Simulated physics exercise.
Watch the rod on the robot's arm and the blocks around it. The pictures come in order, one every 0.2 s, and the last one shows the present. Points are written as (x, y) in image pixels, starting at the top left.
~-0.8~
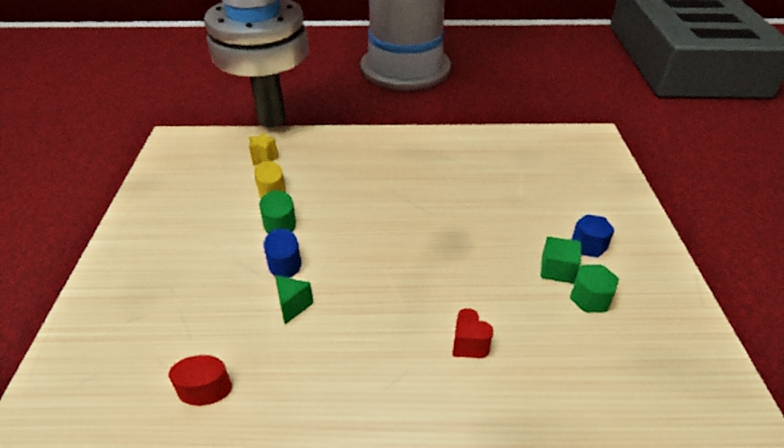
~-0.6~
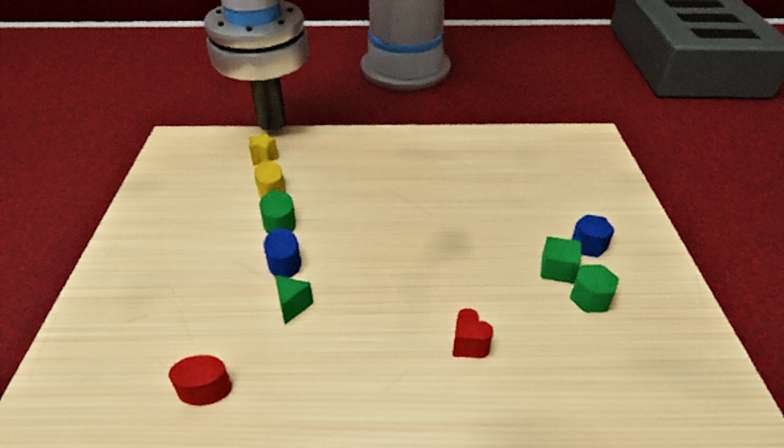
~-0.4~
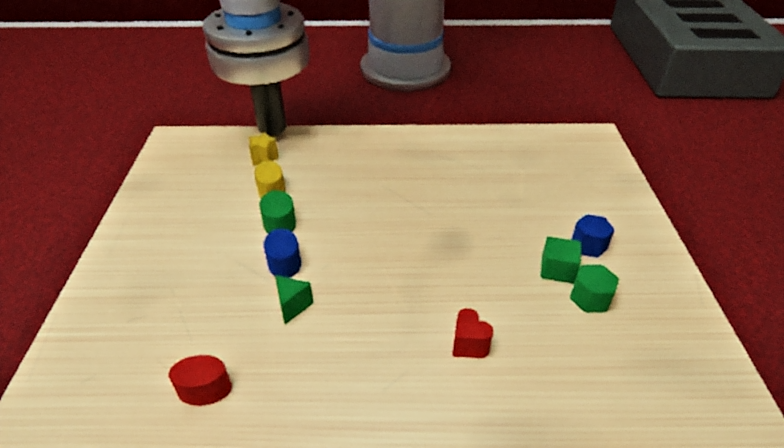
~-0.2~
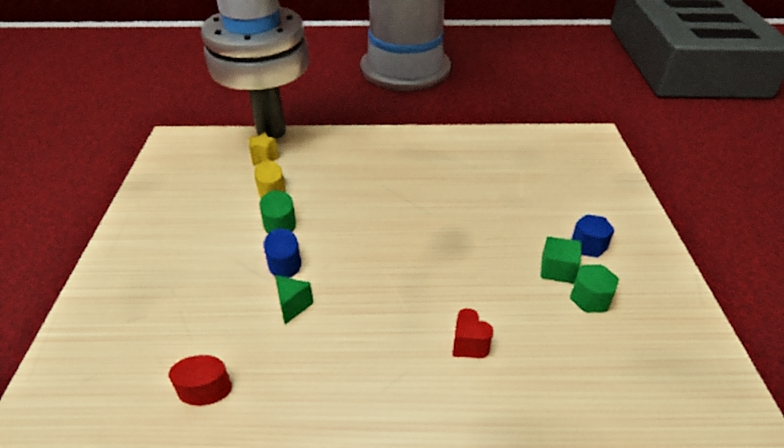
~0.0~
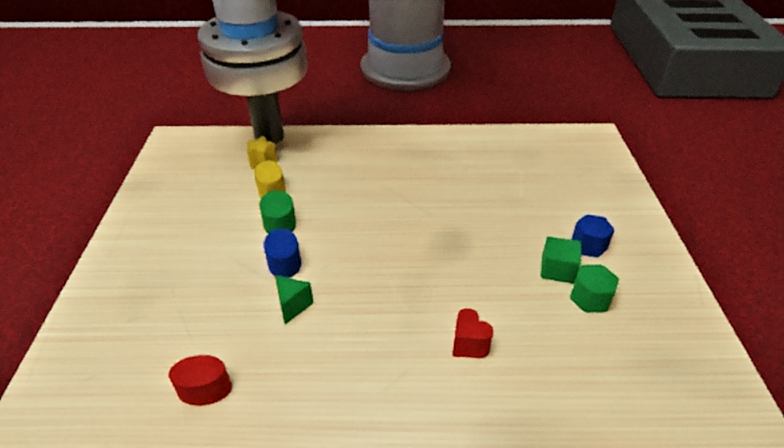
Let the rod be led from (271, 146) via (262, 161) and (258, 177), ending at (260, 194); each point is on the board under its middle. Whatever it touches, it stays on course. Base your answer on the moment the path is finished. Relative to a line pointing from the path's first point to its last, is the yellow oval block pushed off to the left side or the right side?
Taking start-to-end as forward, the block's sideways shift goes to the left.
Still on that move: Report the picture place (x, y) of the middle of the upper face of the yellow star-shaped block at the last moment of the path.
At the end it should sit near (233, 188).
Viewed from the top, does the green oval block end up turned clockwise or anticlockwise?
From above, clockwise.
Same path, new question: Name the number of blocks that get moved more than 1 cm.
Three or more blocks.
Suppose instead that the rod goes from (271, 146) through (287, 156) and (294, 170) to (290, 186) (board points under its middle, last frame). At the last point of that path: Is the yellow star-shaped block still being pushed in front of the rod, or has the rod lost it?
The rod no longer has it in front.
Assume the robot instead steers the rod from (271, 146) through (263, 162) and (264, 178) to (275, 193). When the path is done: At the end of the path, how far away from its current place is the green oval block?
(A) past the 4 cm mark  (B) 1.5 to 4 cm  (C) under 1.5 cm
Choice B: 1.5 to 4 cm.
The first path, step by step. Halfway along, rod at (257, 161); yellow star-shaped block at (244, 167), turned 20° anticlockwise.
At the end, rod at (258, 185); yellow star-shaped block at (233, 188); yellow oval block at (283, 187), turned 40° anticlockwise; green oval block at (284, 212), turned 35° clockwise.
